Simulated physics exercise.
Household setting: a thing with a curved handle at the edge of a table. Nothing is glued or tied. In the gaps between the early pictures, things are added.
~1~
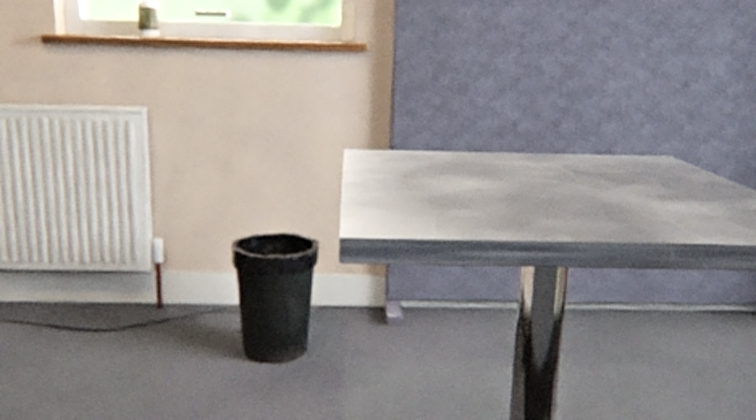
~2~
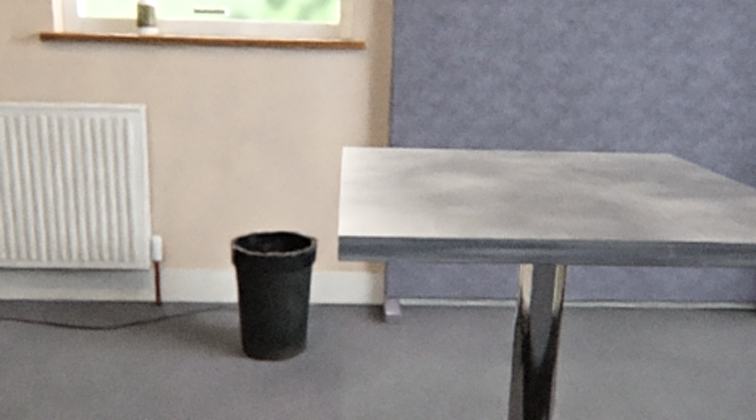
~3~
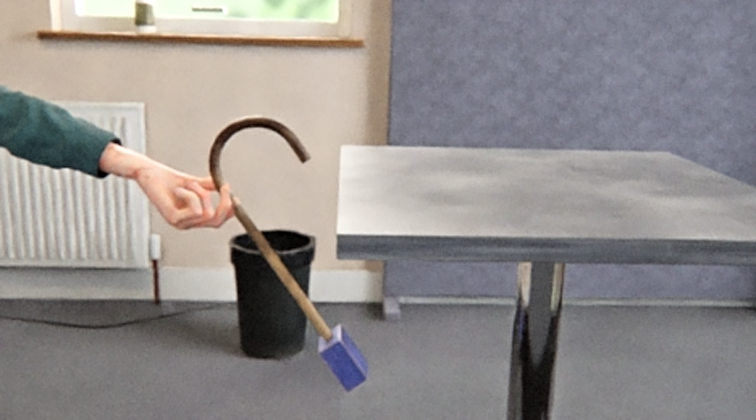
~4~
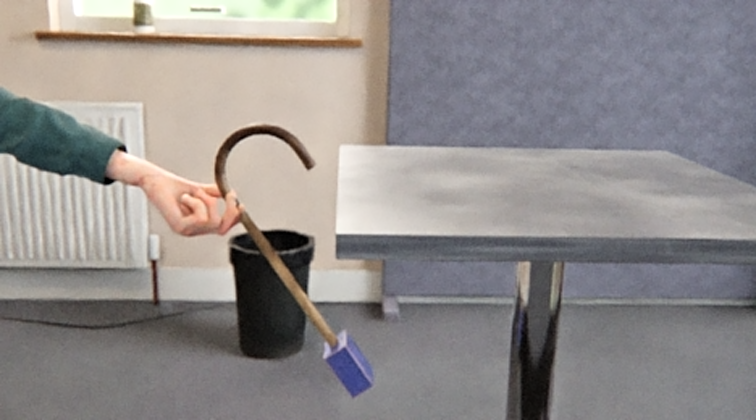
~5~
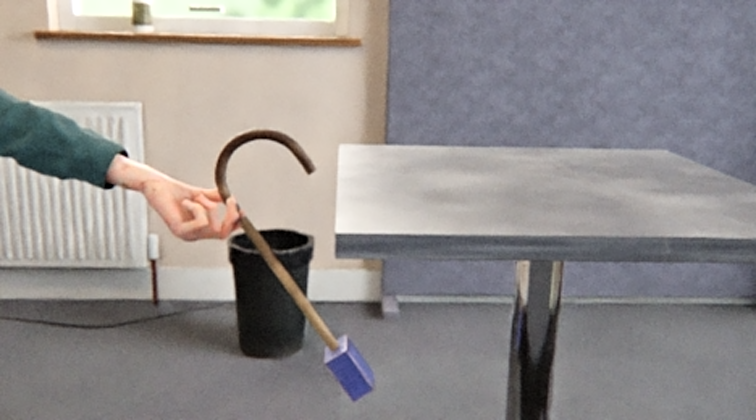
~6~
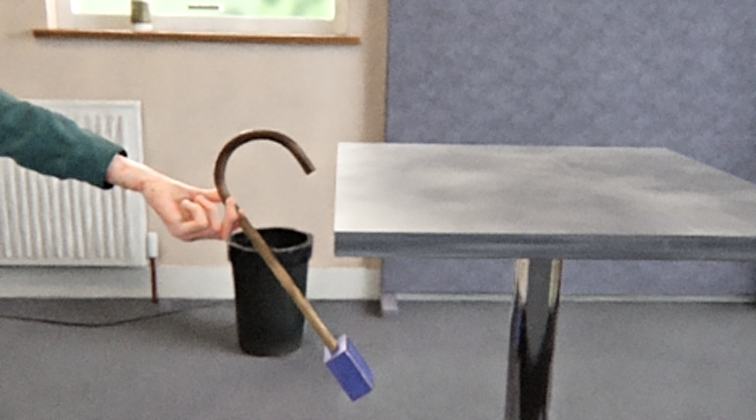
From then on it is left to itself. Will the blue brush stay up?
Comes off.
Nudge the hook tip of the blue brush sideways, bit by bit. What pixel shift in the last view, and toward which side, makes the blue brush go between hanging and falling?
Direction right, distance some 24 pixels.
Then, 0.32 s later than the last frame, blue brush dropping.
Then, 0.60 s later than the last frame, blue brush fallen.
When it is over, the blue brush slips off.
